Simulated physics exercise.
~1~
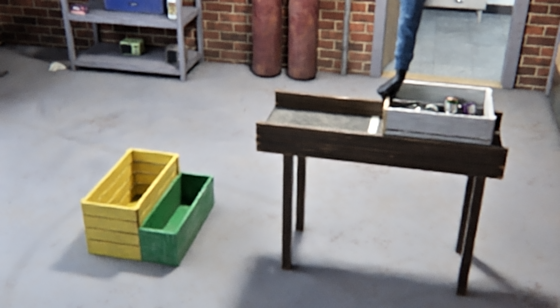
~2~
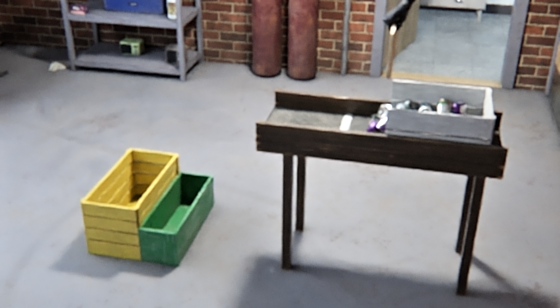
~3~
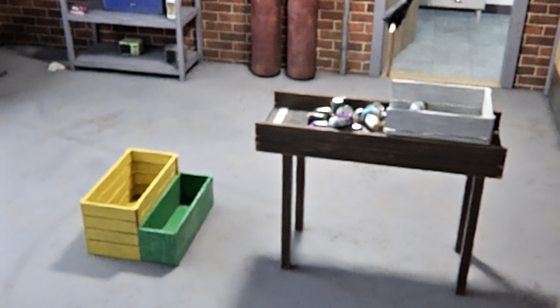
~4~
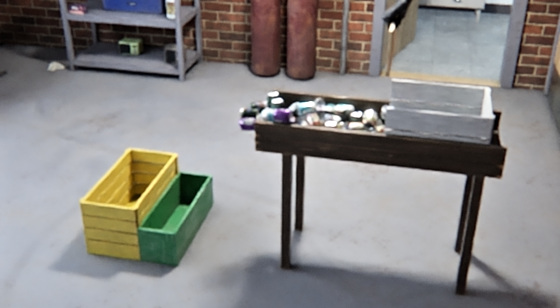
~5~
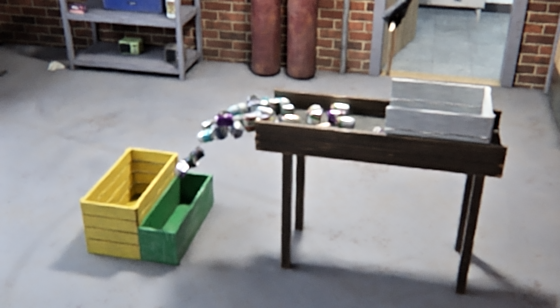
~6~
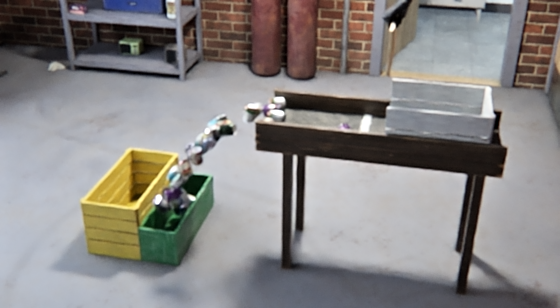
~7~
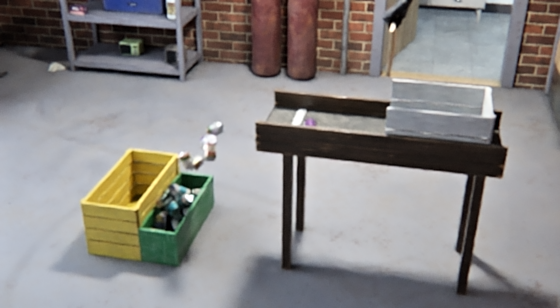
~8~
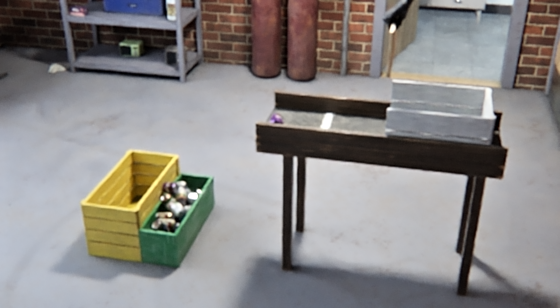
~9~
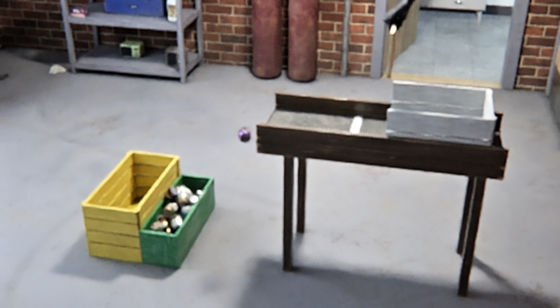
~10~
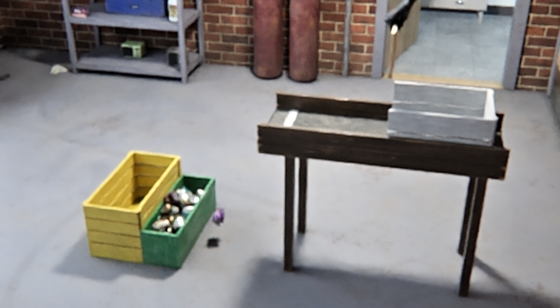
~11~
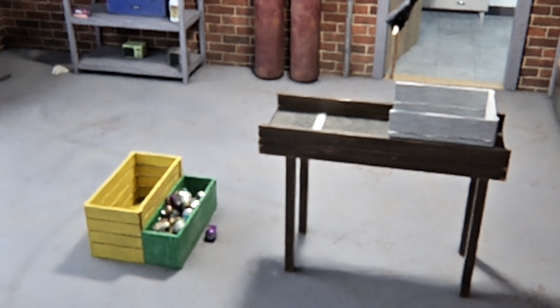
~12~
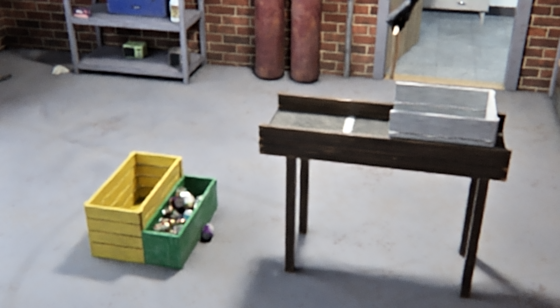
A dark arm reaches to a pale grey pen at the right end of a dark, raised conveyor belt in a brick-walled workshop, seen from above and to one side by a slightly swaying camera. A yellow bin and a green tub stand on the grey floor at left. The arm withdraws, and a jumbled pile of small cans rides leftward out of the pen. They spill off the belt's left end in a stream and drop into the green tub. One last purple can trails behind, falls short and settles on the floor beside the filled tub.
